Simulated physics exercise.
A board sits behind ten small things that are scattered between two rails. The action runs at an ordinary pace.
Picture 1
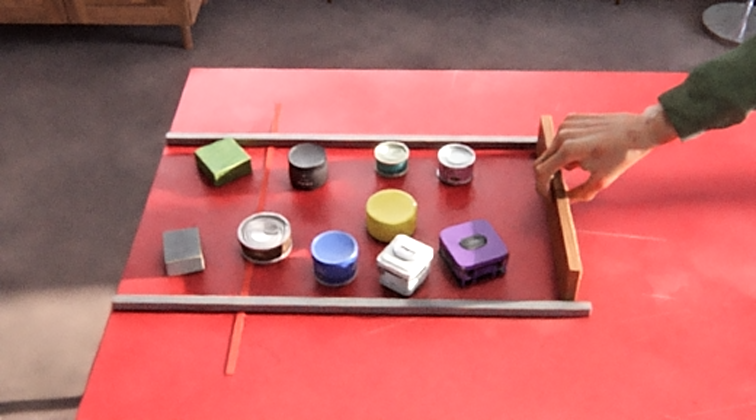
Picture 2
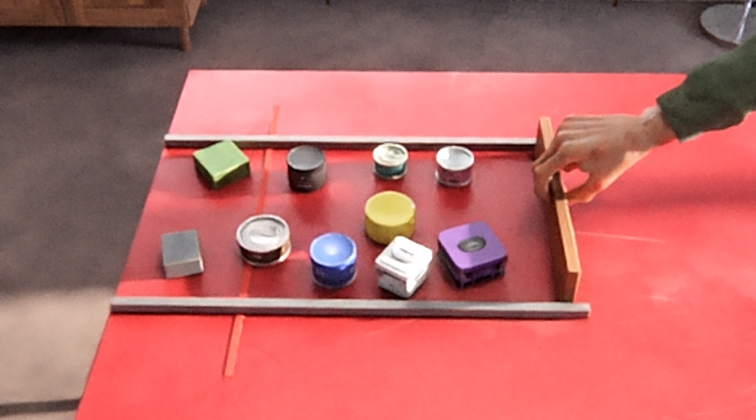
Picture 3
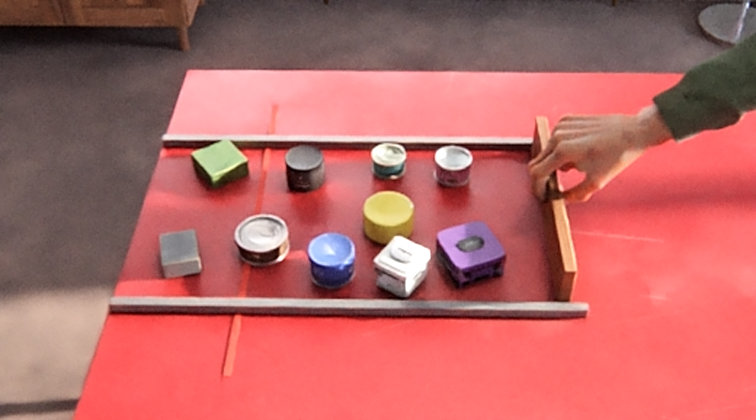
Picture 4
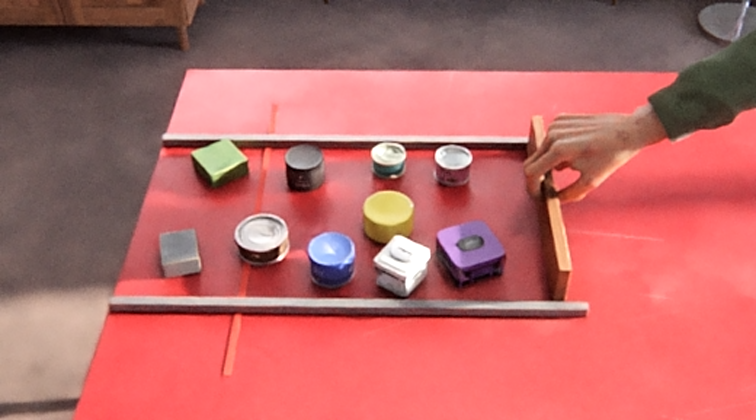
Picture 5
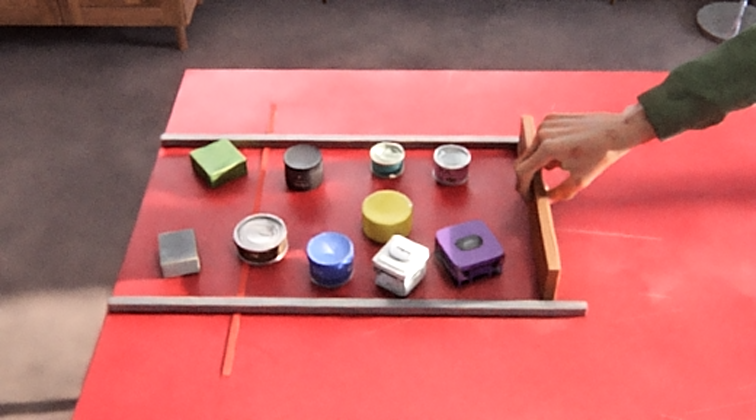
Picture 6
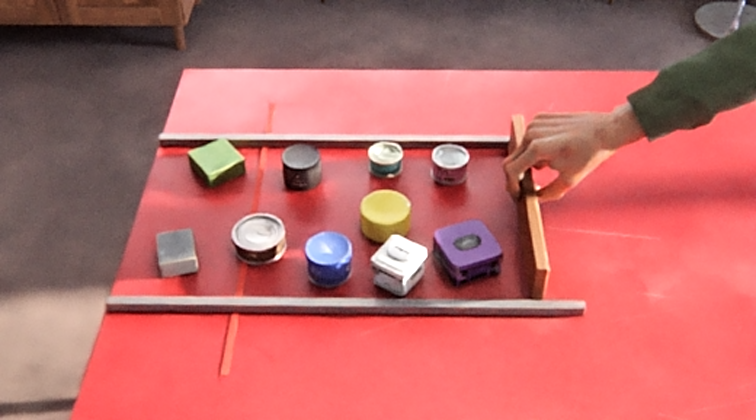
A hand in a dark green sleeve grips an upright wooden board at the right end of two grey rails on a bright red table, seen from above at an angle. Between the rails sit a green block, black tub and two small tins behind, a yellow lid mid-right, and a grey block, brown tin, blue pot, white item and purple box nearer. The hand slides the board slightly left toward the nearly still objects, while the view shifts barely.
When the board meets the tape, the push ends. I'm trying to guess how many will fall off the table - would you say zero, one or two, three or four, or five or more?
I would say zero.
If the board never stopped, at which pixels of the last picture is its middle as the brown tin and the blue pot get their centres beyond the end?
Estimated middle: (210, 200), and (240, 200) for the other.
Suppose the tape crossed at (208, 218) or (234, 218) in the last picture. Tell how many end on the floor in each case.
Tallies in order: 2 and 2.
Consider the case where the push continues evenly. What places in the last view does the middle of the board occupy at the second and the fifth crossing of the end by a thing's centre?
Near (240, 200) first, near (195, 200) second.
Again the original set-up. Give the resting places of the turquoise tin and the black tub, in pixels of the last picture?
The turquoise tin ends at (240, 150) and the black tub at (208, 181).
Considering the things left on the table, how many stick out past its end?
I make it 2.
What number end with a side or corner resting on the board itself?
Total: 3.
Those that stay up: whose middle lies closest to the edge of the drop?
It's the grey block.
Early on, none off yet; grey block at rest near (177, 253); green block at rest near (217, 163); brown tin at rest near (260, 239).
A while later, none off yet; grey block at rest near (177, 253); green block at rest near (217, 163); brown tin moving near (253, 238).
Finally, the number that fall off is zero.
